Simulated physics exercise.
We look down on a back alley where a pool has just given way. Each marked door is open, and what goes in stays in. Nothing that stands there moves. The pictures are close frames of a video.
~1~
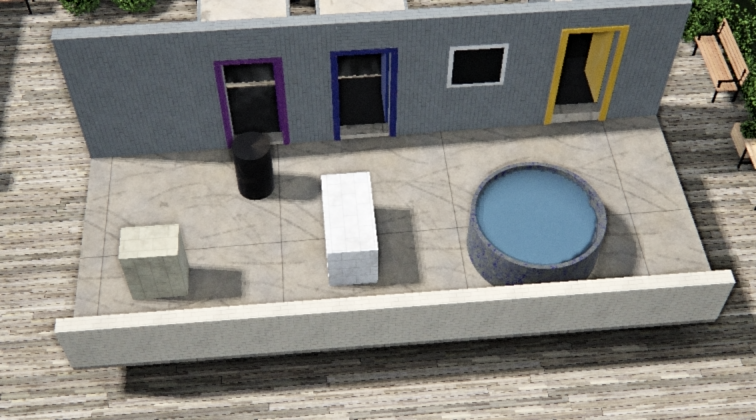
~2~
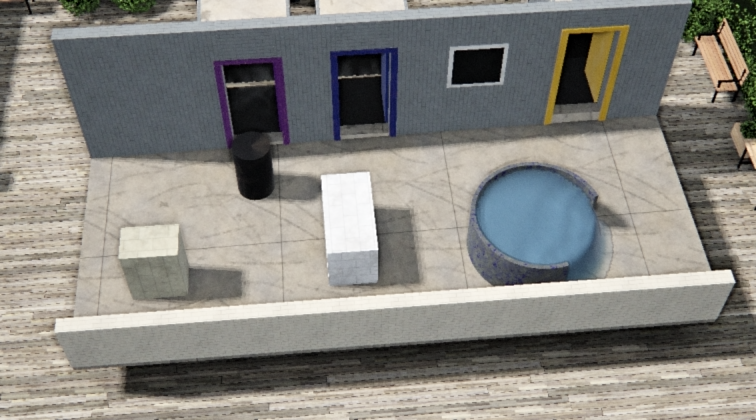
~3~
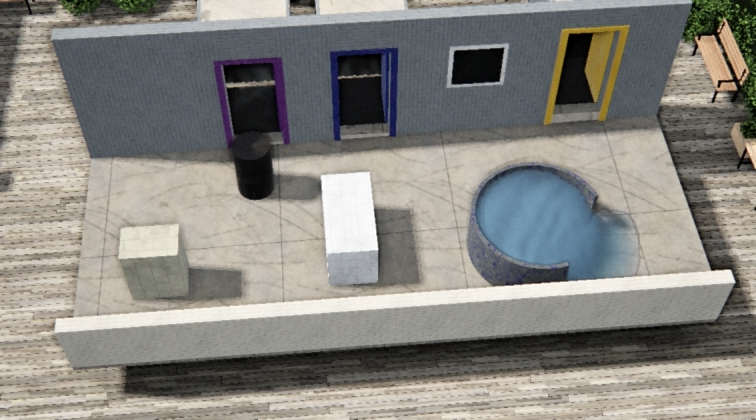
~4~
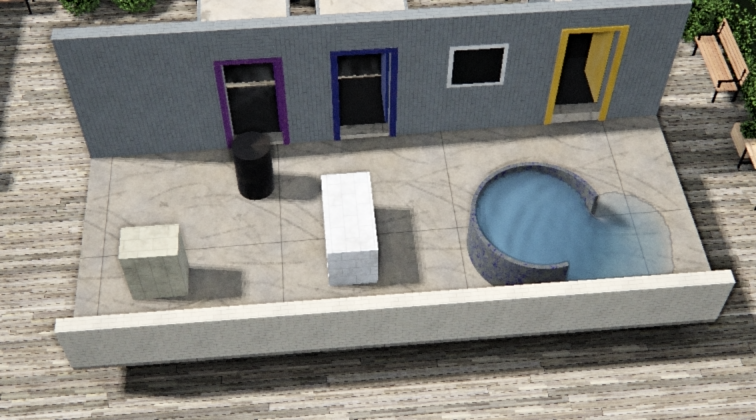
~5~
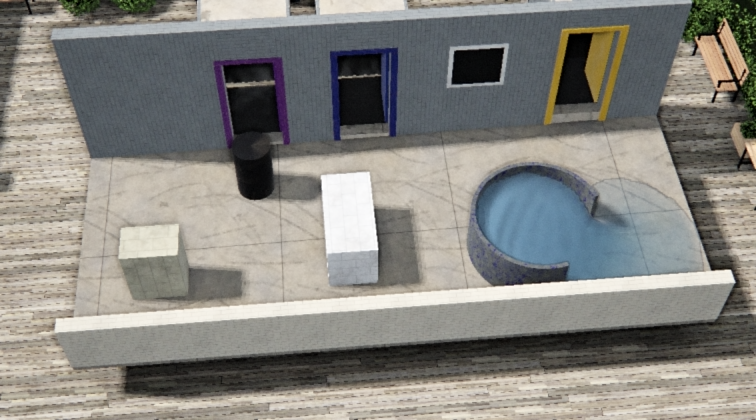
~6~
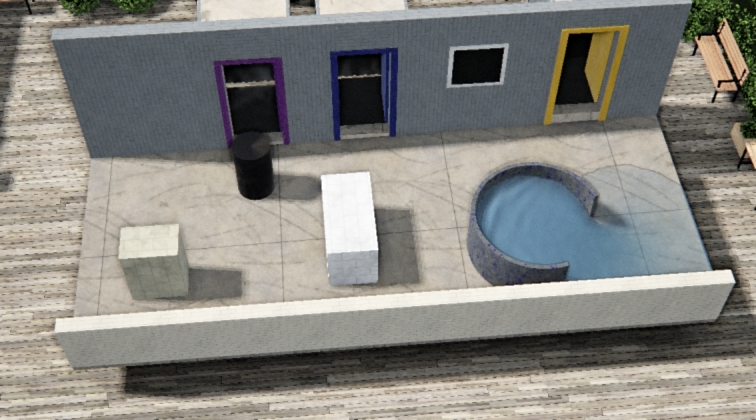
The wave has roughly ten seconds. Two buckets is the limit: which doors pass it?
The purple door stays under that; the blue door stays under that; the yellow door stays under that.
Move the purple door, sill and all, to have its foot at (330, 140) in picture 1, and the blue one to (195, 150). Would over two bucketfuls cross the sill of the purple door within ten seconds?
One by one: Purple door lets less in.
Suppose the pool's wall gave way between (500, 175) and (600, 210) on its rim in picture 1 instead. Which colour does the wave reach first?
First comes the door marked yellow.
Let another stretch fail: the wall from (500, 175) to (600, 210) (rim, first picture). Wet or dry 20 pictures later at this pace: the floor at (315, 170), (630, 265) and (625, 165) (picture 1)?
In turn: Awash, free of water, covered.
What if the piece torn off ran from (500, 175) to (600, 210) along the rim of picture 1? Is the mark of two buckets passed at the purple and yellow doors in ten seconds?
In short: The purple door keeps below it, the yellow door lets more in.
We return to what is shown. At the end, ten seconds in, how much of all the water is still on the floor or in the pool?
About 22 per cent.
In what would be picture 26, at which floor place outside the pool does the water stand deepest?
At about (582, 303).
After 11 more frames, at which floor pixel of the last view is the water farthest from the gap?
At about (291, 328).
A moment on, water covers 15 % of the floor; the purple door not reached, the blue door not reached, the yellow door not reached.
Next, water covers 20 % of the floor; the purple door not reached, the blue door not reached, the yellow door not reached.
Then, water covers 25 % of the floor; the purple door not reached, the blue door not reached, the yellow door wet at the sill, nothing in.
Later, water covers 30 % of the floor; the purple door not reached, the blue door wet at the sill, nothing in, the yellow door wet at the sill, nothing in.
In the end, water covers 25 % of the floor; the purple door not reached, the blue door wet at the sill, nothing in, the yellow door wet at the sill, nothing in.
